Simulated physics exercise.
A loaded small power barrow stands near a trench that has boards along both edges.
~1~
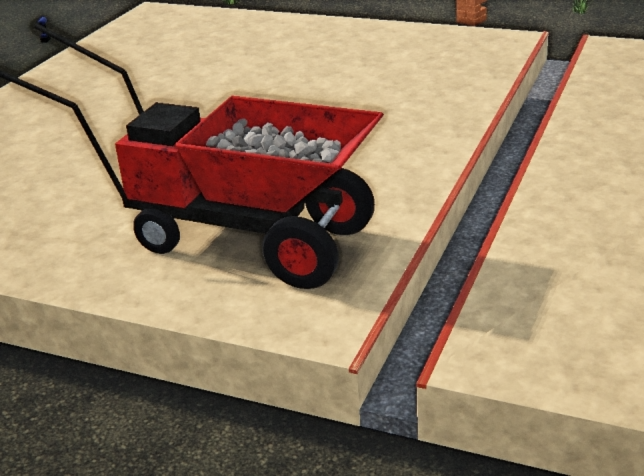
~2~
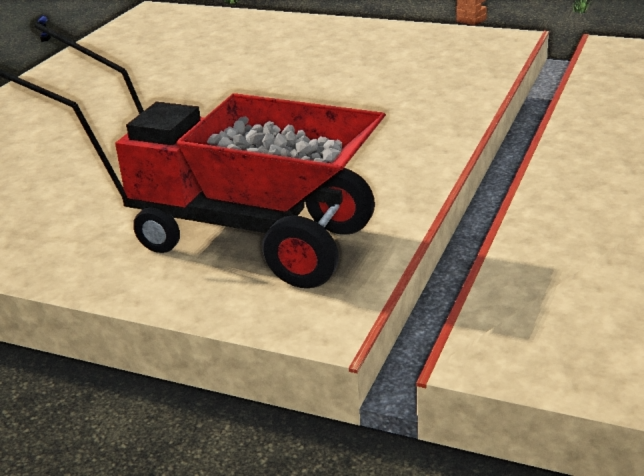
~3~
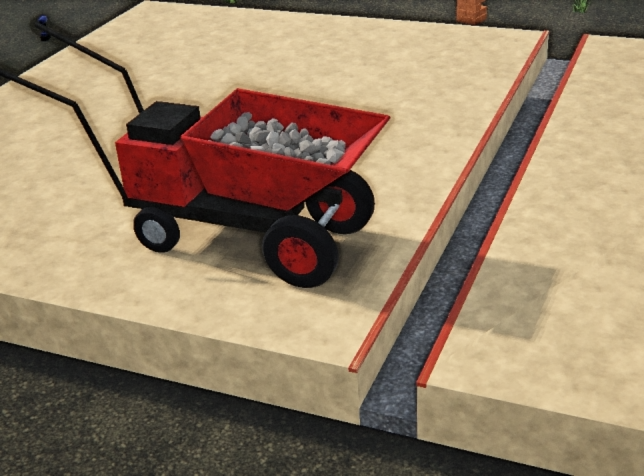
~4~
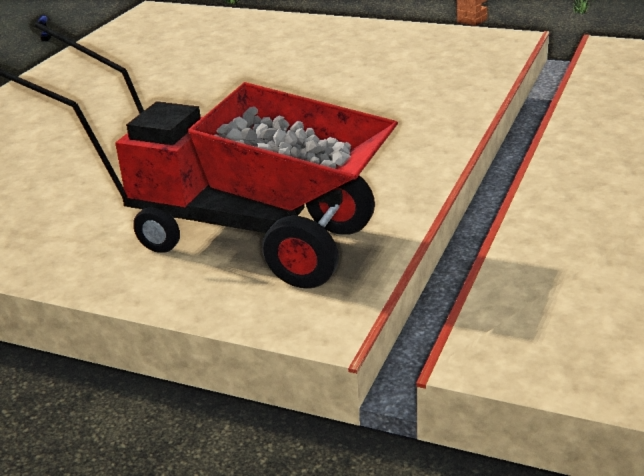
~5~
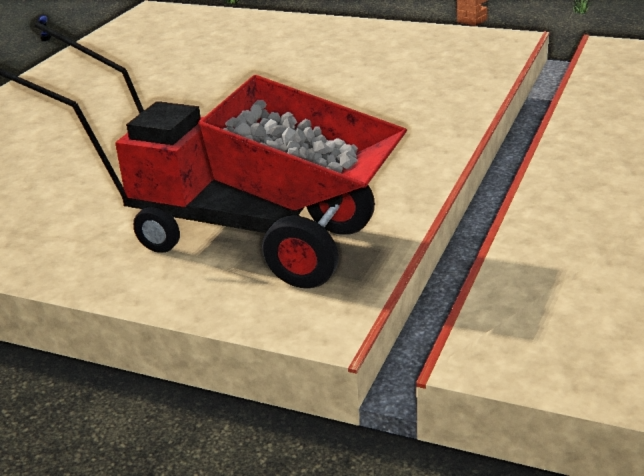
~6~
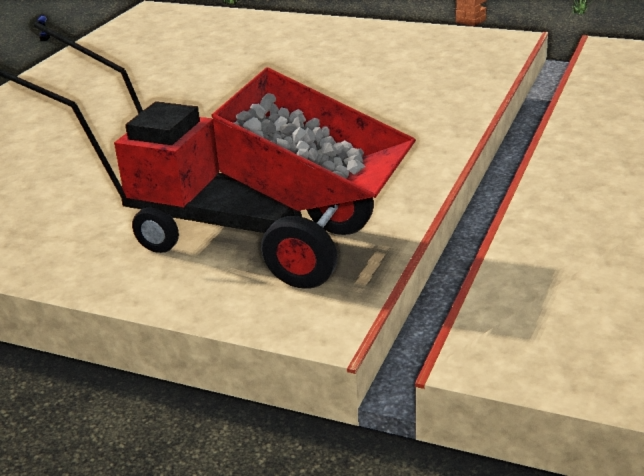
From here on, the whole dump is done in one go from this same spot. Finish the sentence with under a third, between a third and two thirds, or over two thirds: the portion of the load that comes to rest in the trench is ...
It is over two thirds.
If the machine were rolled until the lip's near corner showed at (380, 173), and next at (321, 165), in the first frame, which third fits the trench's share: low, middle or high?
Less than a third; over two thirds.
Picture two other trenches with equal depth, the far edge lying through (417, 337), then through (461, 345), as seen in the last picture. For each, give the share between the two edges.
Lab note: Case 1 near 30 percent, case 2 near 100 percent.
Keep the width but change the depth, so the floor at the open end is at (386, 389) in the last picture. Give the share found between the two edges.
Close to 30 per cent, I reckon.
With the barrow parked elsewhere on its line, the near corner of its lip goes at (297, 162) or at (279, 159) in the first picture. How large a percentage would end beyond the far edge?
The first spot yields roughly 0 percent, the second roughly 0 percent.
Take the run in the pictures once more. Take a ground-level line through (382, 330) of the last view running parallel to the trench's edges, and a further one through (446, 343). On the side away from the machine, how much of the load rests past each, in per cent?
I'd say some 100 in a hundred, and after that 10 in a hundred.
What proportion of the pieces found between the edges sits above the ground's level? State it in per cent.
5 %.
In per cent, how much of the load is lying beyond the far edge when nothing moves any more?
About 10 %.
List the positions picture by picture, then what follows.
Lip of the skip (339, 167), level; top of the load (251, 153), broken stones; first edge of the trench (376, 329); far edge (442, 341), the trench over half as wide as the skip, and about as deep as wide, in the first picture.
Lip of the skip (341, 168), tipped barely; top of the load (252, 152), in the second picture.
Lip of the skip (346, 171), tipped barely; top of the load (255, 149), in the third picture.
Lip of the skip (355, 177), tipped a little; top of the load (261, 146), in the fourth picture.
Lip of the skip (365, 185), tipped a little; top of the load (260, 133), in the fifth picture.
Lip of the skip (374, 196), tipped clearly; top of the load (261, 135); first edge of the trench (375, 328); far edge (440, 341), in the sixth picture.
Just after the last frame, skip tipped steeply; every one in the skip.
A moment on, skip tipped right over; roughly two thirds in the skip; roughly a third in or heaped over the trench; just a few beyond it.
Further on, skip tipped right over; about a tenth in the skip; the larger part in or heaped over the trench; about a tenth beyond it.
When it is over, skip tipped right over; just a few in the skip; the larger part in or heaped over the trench; about a tenth beyond it.
